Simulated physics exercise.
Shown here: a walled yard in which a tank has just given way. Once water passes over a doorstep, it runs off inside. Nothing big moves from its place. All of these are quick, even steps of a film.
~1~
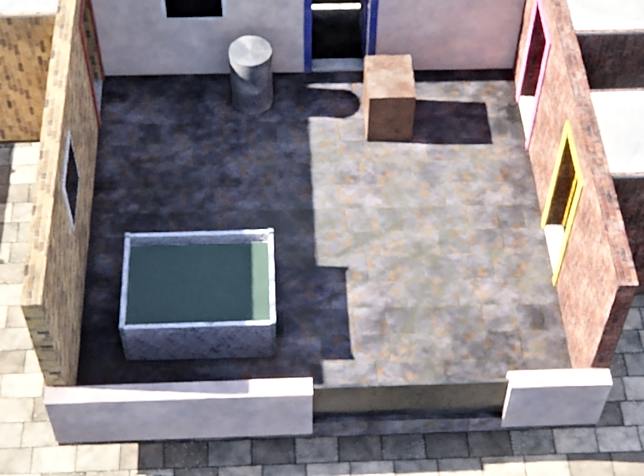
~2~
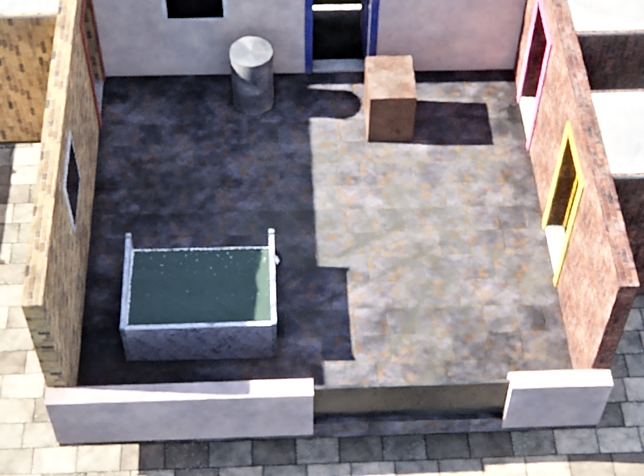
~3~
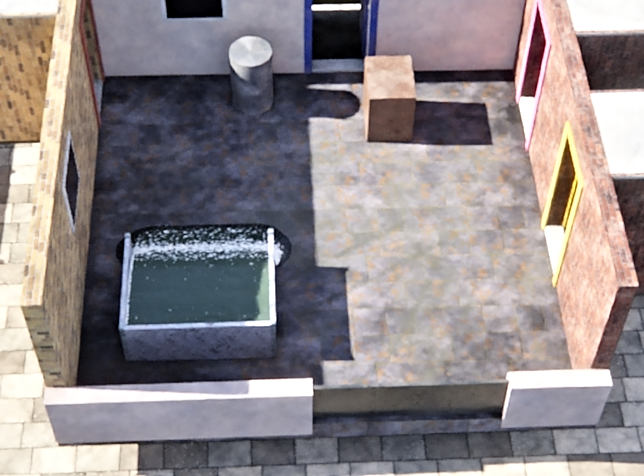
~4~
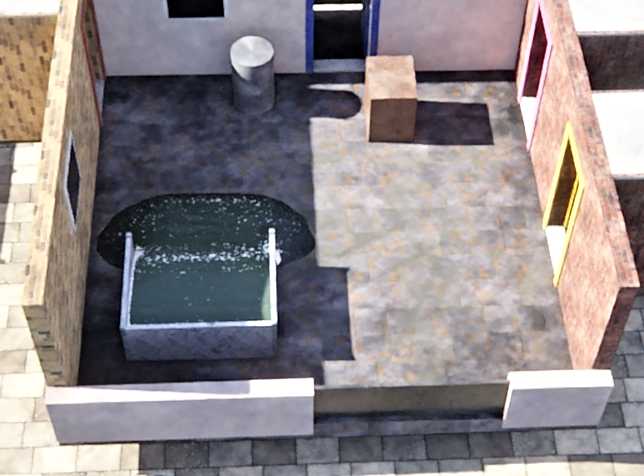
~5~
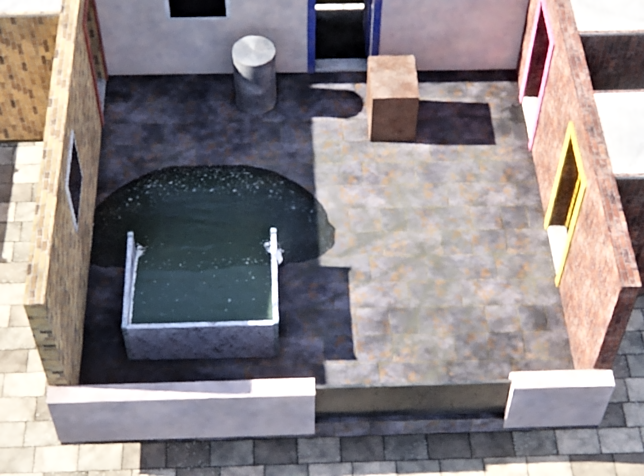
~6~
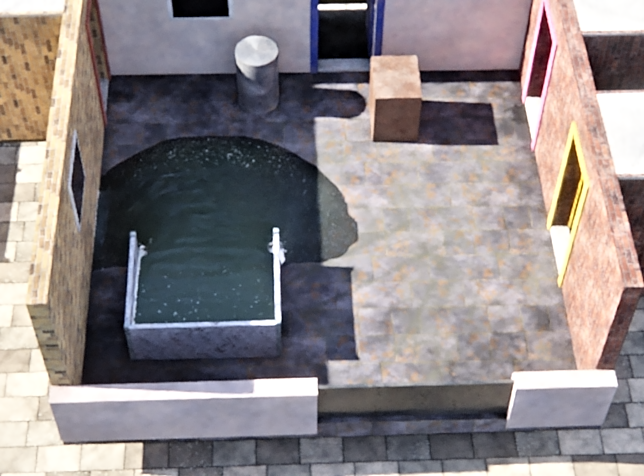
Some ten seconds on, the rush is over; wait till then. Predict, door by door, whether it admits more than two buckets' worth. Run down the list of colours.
My prediction: The pink door will be at or under the cap; the yellow door will be at or under the cap; the blue door will be over the cap; the red door will be over the cap.
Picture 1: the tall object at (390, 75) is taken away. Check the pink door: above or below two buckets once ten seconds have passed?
The pink door doesn't reach the limit.
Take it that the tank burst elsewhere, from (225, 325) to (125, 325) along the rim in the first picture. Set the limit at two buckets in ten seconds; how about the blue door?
Here's my take: The blue door comes in lower.
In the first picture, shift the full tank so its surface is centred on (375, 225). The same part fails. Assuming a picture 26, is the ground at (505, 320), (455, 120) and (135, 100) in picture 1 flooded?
Points in turn: Not reached; inundated; inundated.
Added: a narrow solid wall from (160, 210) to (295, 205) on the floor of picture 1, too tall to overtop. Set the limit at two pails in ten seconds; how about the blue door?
The blue one: Falls short.
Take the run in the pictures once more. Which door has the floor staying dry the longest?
Answer - the yellow door.
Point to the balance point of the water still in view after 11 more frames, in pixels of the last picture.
Point: (217, 179).
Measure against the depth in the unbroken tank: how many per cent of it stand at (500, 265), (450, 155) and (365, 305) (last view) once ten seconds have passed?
10, 6, 2 %.
A moment on, water covers 35 % of the floor; the pink door not reached, the yellow door not reached, the blue door not reached, the red door wet at the sill, nothing in.
Next, water covers 40 % of the floor; the pink door not reached, the yellow door not reached, the blue door over two buckets in, the red door under two buckets in.
Then, water covers 50 % of the floor; the pink door wet at the sill, nothing in, the yellow door not reached, the blue door far over two buckets in, the red door far over two buckets in.
Later, water covers 65 % of the floor; the pink door under two buckets in, the yellow door wet at the sill, nothing in, the blue door far over two buckets in, the red door far over two buckets in.
In the end, water covers 90 % of the floor; the pink door under two buckets in, the yellow door wet at the sill, nothing in, the blue door far over two buckets in, the red door far over two buckets in.
